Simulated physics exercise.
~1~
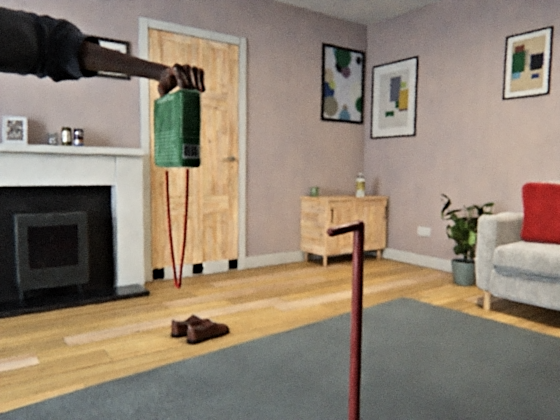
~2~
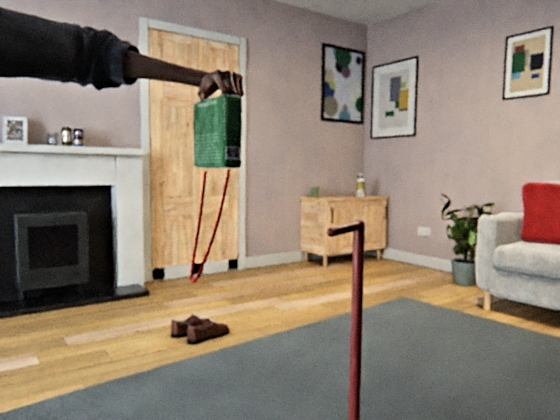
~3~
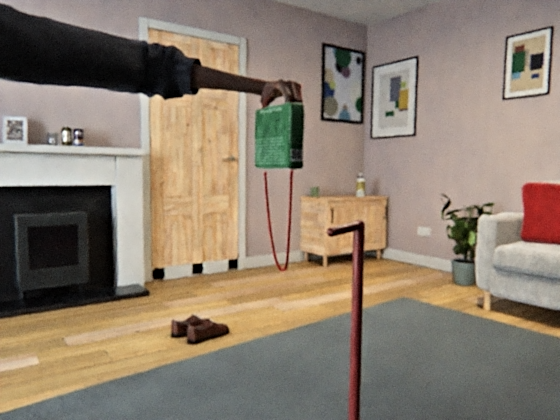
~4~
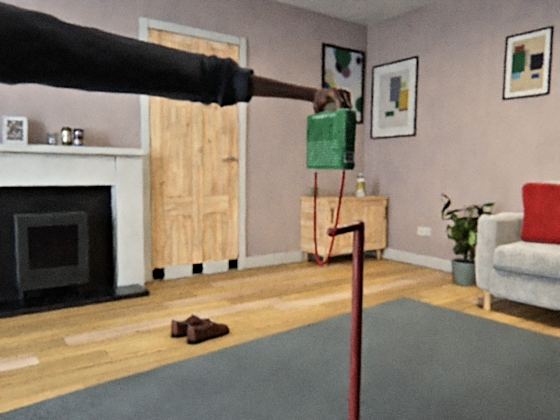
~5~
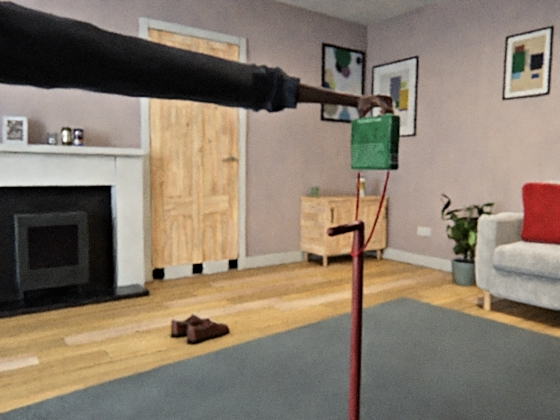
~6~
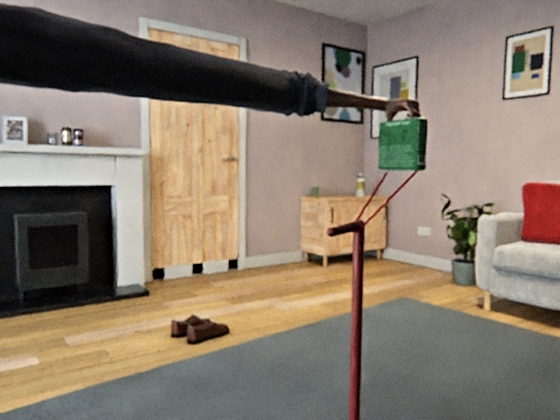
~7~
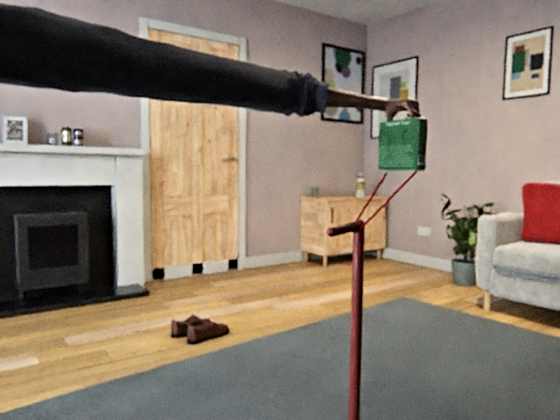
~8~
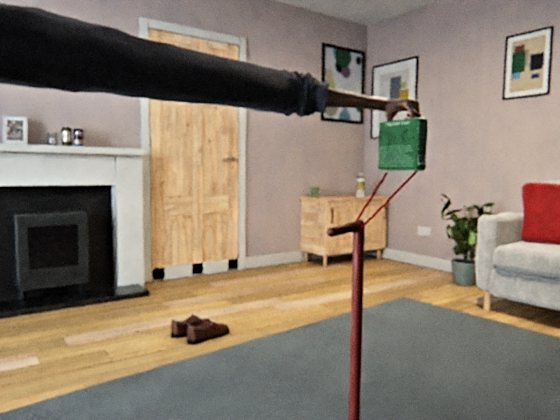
In a living room with a fireplace and a wooden door, an outstretched arm carries a green pouch with a hanging red loop rightward above a dark red hooked post, until the loop catches on the hook and pulls tight, and the hand stops just past the post.
